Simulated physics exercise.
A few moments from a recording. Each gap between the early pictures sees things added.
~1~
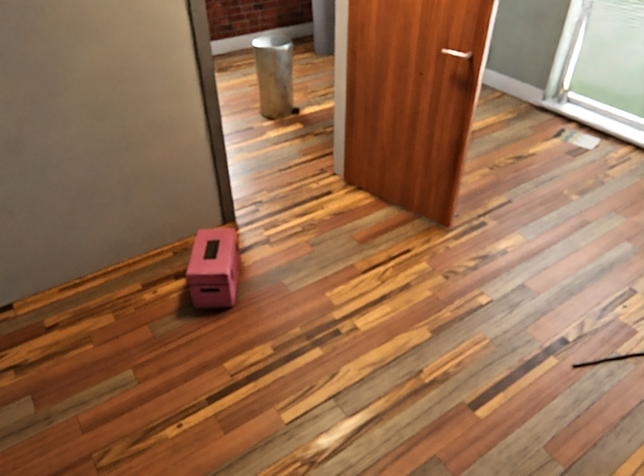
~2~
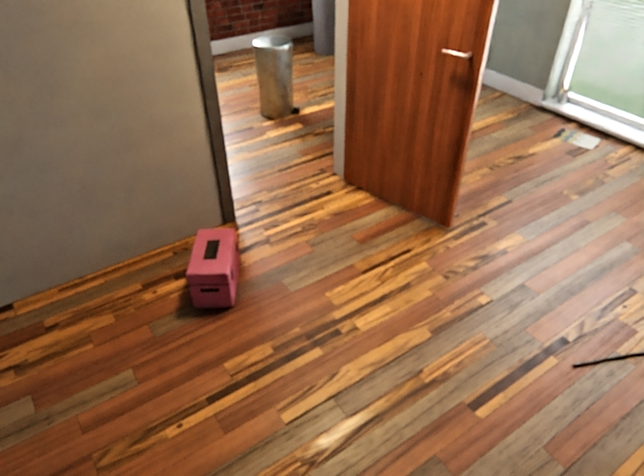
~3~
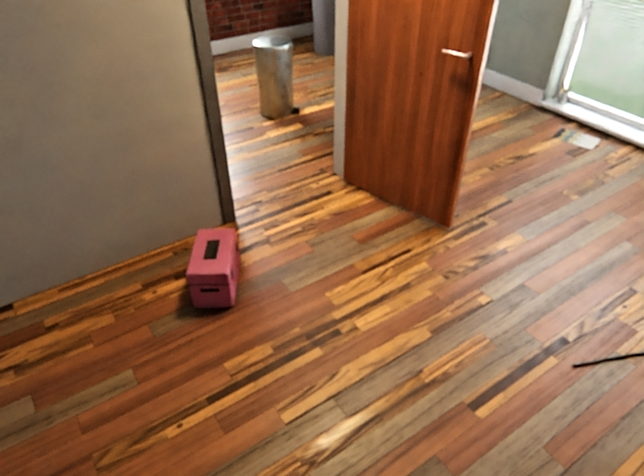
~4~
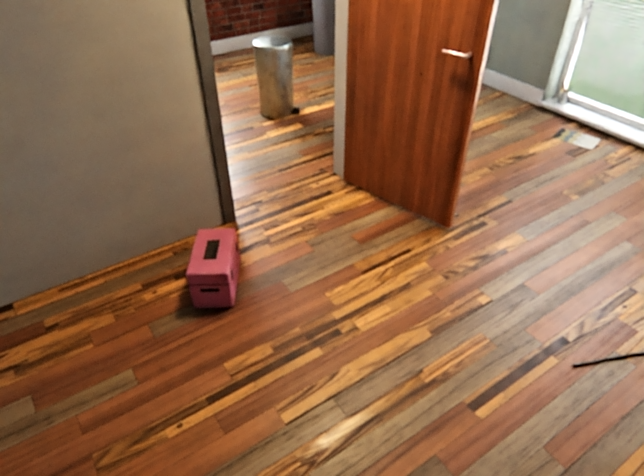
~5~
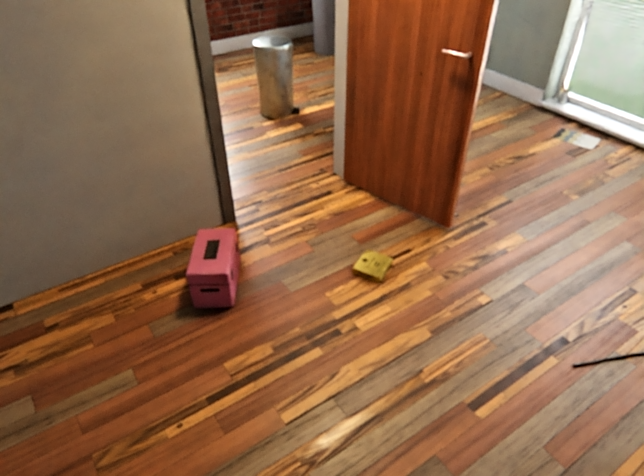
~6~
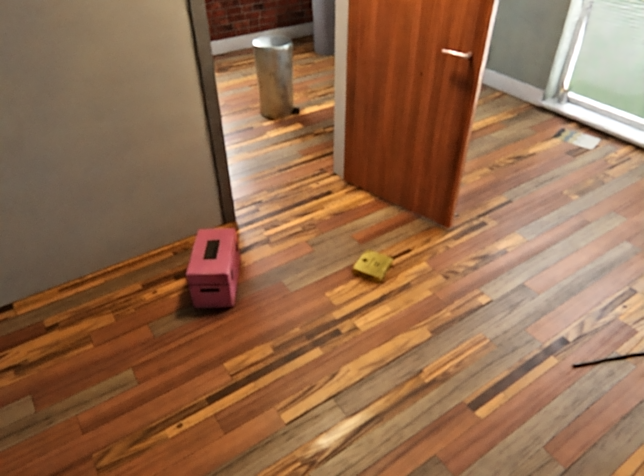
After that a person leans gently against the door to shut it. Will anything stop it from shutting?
My guess is that the door will fill its doorway.
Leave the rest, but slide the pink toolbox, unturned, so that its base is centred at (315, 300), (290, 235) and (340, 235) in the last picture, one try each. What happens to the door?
Case one: Swings all the way; case two: Gets held up; case three: Gets held up.
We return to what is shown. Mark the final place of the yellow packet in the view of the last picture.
Roughly (366, 271).
Then, 0.60 s past the last view, door 83° open.
Then, 0.90 s past the last view, door 64° open; yellow packet displaced a little near (369, 269).
Then, 1.30 s past the last view, door 37° open; yellow packet displaced a little near (366, 271).
Then, 1.60 s past the last view, door 16° open; yellow packet displaced a little near (366, 271).
Finally, door 0° open; both still in place. Final places as the last picture's camera would see them, yellow packet near (366, 271).
